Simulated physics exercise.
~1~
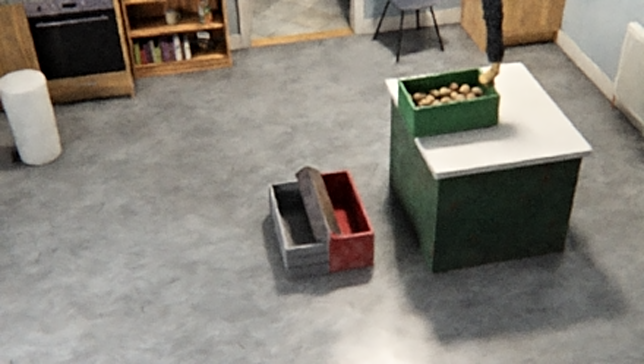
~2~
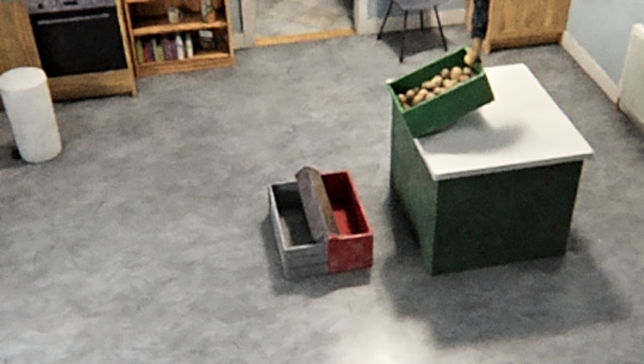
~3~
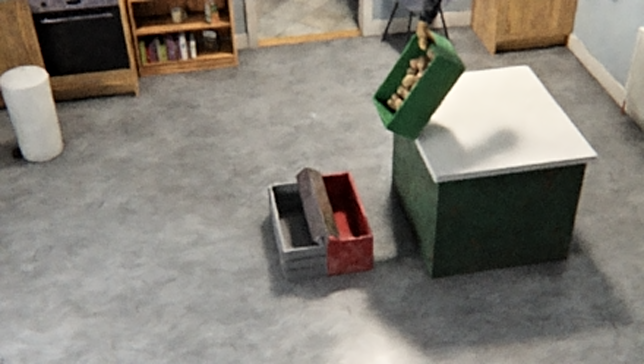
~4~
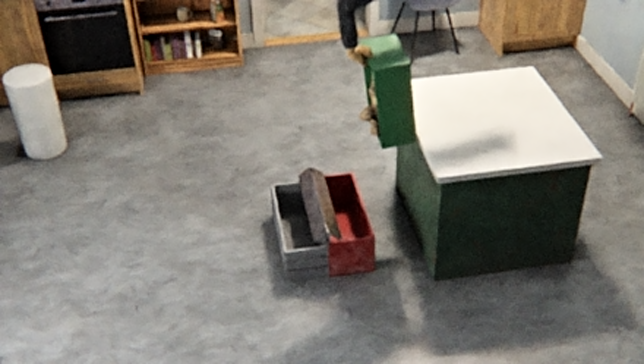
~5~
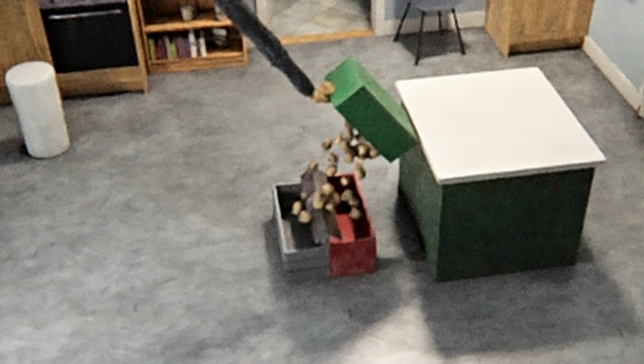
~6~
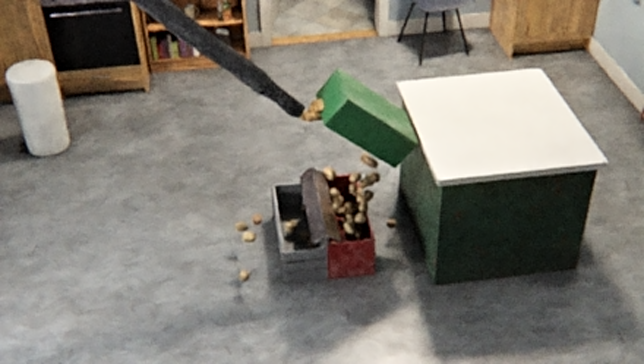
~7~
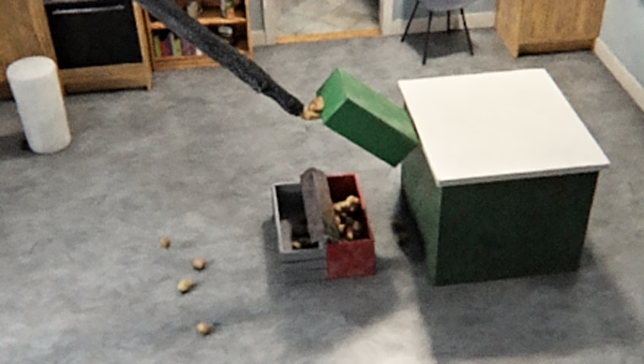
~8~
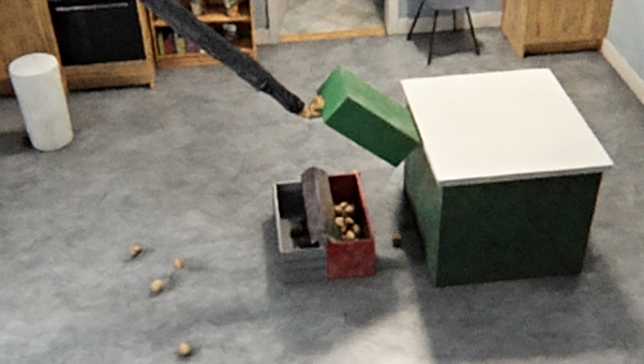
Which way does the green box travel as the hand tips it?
The green box moves to the left, going from the top of the bench to a place beyond its left edge.
A dark-sleeved arm reaches in at the back of a grey-floored room, seen from above, and grips a green box of potatoes on a white-topped green bench. Left of the bench, a red tub and a grey trough sit side by side on the floor, with a sloping ridge over the wall between them. The hand lifts and tips the box leftward off the bench until its potatoes tumble out. Most drop into the red tub, some strike the ridge or enter the trough, and a few roll away across the floor. Finally the box stays tipped, with potatoes heaped in the red tub.
